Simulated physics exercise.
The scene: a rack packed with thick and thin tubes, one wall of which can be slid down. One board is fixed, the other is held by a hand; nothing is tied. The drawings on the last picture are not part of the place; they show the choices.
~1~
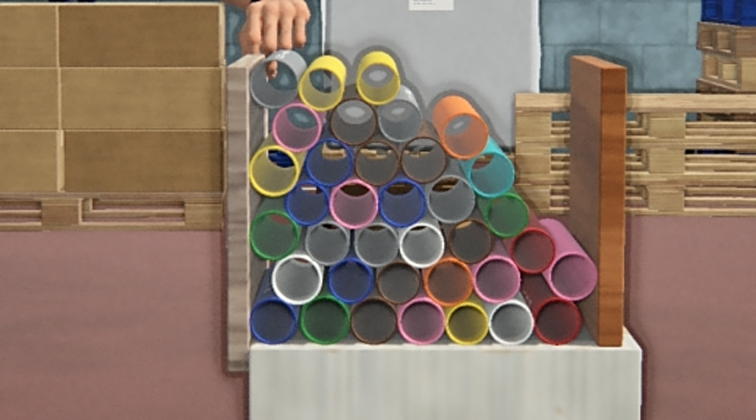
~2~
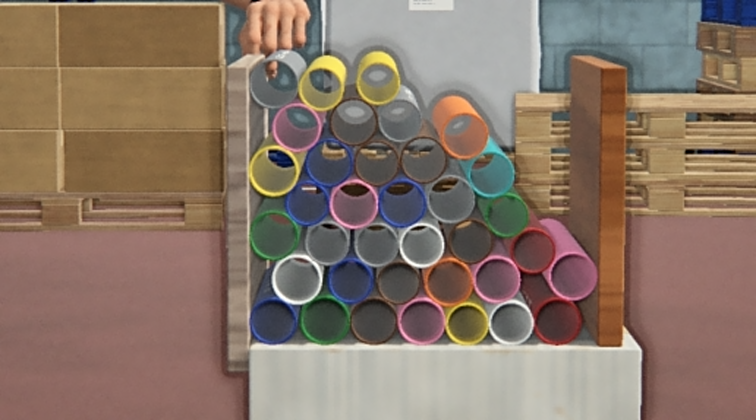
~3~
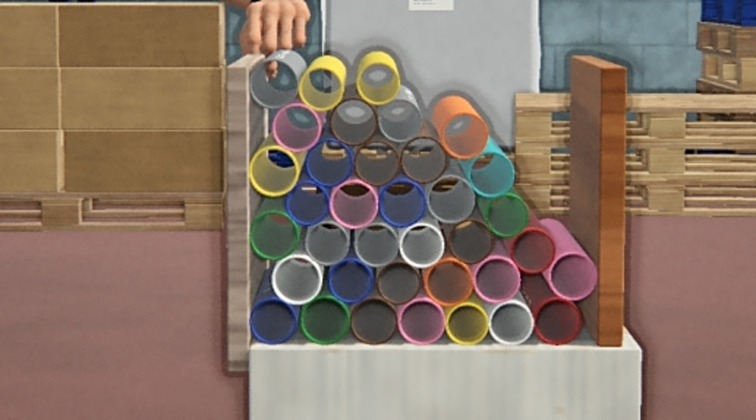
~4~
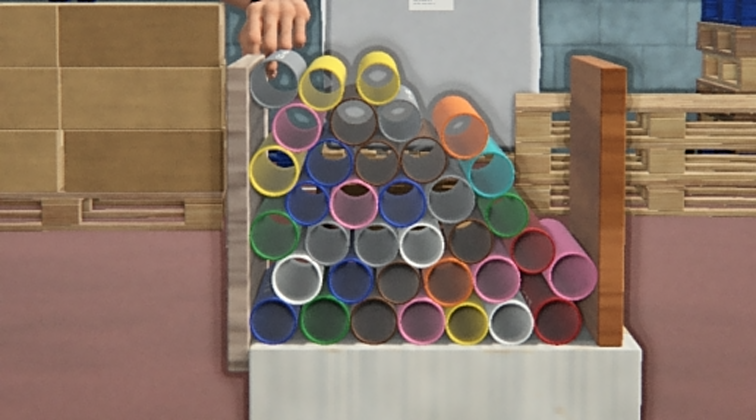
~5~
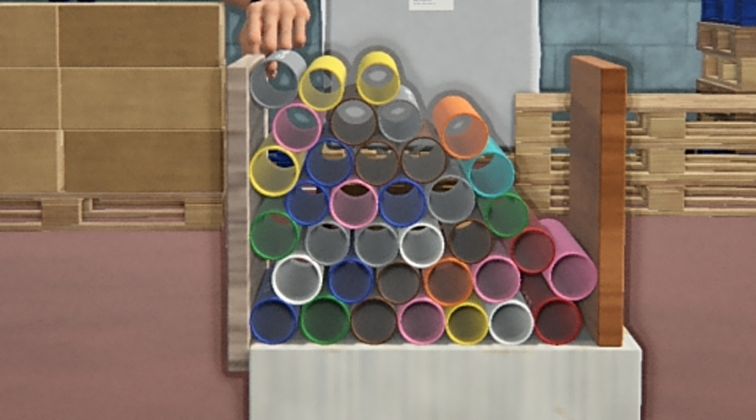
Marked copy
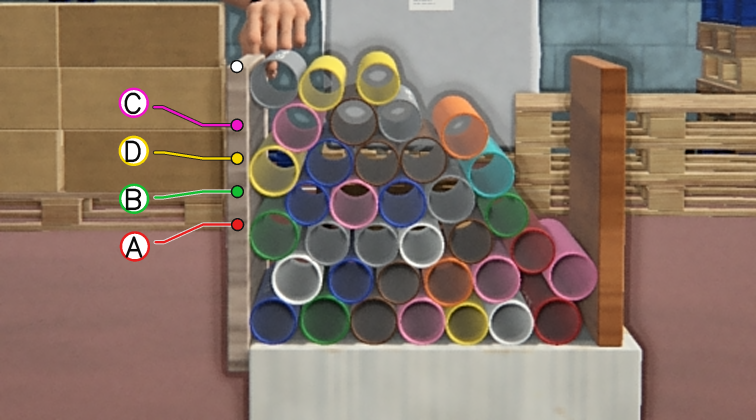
Colourful tubes resting stacked between two upright boards on a pale block, a hand staying still at the top left.
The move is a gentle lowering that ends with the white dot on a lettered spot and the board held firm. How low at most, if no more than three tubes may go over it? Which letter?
At most to B.
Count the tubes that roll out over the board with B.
The count is one.
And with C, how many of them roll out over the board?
With C, none.
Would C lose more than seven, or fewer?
At C, fewer than seven.
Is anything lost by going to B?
Yes, at B.
On the marked copy, A at (238, 225); B at (237, 192); C at (237, 125); D at (237, 158); the white dot at (237, 67).
With B. Early on, top of the board (248, 128).
Further on, top of the board (248, 191).
At the end, top of the board (248, 191), one out over the board.
As for the rest, A four out over the board; C none out over the board; D none out over the board.
